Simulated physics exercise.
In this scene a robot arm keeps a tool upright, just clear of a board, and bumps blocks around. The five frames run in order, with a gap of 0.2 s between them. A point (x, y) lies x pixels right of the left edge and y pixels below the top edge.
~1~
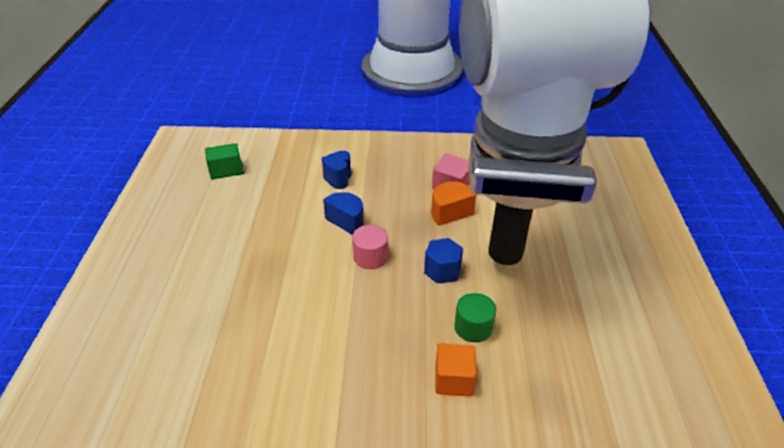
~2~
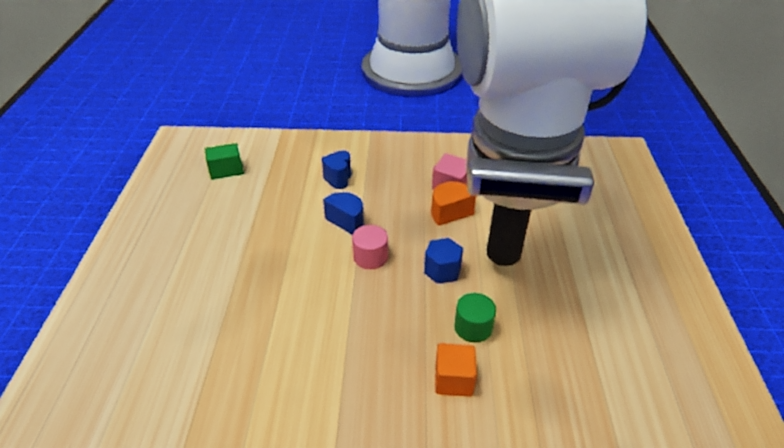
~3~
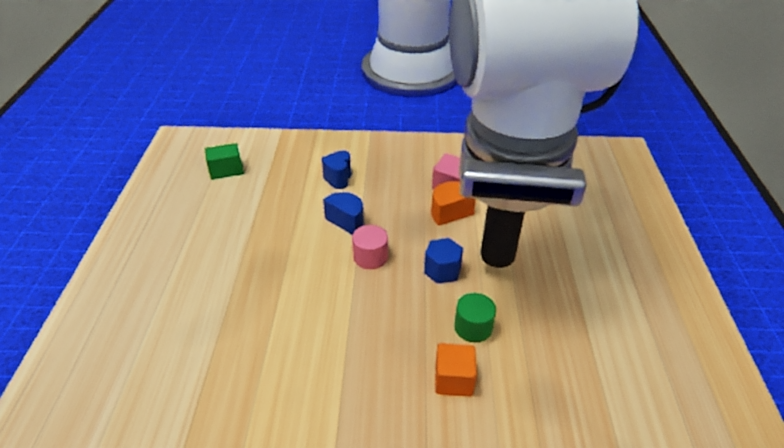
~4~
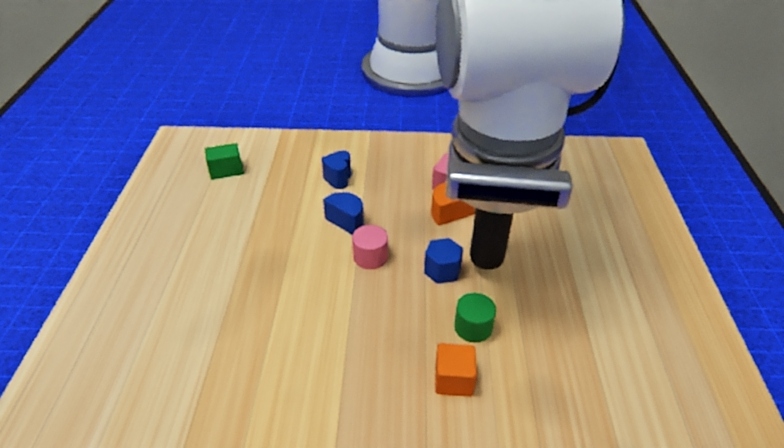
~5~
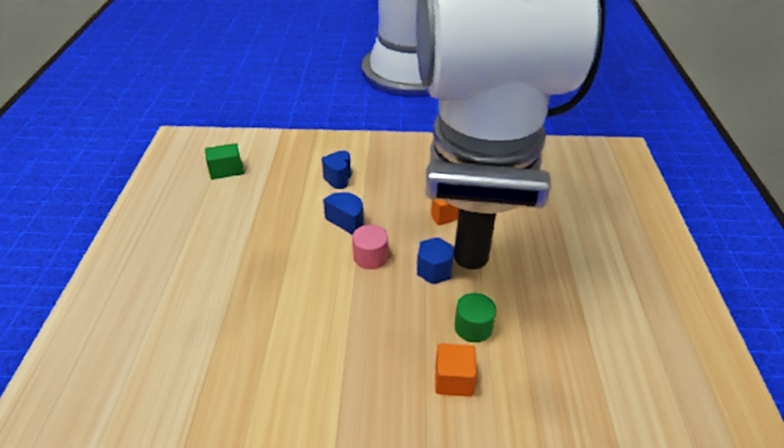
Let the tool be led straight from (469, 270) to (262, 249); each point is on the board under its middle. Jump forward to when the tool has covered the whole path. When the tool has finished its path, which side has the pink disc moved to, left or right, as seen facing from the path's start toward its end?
It's going to go right.
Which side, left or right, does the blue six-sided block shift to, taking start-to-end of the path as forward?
It is displaced to the left.
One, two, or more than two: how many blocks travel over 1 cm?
Blocks moved: Two.
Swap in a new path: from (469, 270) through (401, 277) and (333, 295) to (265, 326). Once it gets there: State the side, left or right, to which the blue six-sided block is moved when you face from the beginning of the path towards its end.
Heads right.
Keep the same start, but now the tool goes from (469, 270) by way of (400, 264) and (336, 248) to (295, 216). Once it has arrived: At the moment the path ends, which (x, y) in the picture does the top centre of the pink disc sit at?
In the picture, that point is around (264, 210).
The first path, step by step. One third of the way, tool at (399, 251); pink disc at (351, 234); blue six-sided block at (369, 257), turned 35° anticlockwise.
Two thirds of the way, tool at (327, 244); pink disc at (297, 224); blue six-sided block at (343, 263), turned 90° anticlockwise.
At the end, tool at (260, 237); blue D-shaped block in place; pink disc at (251, 208); blue six-sided block at (343, 263), turned 90° anticlockwise.
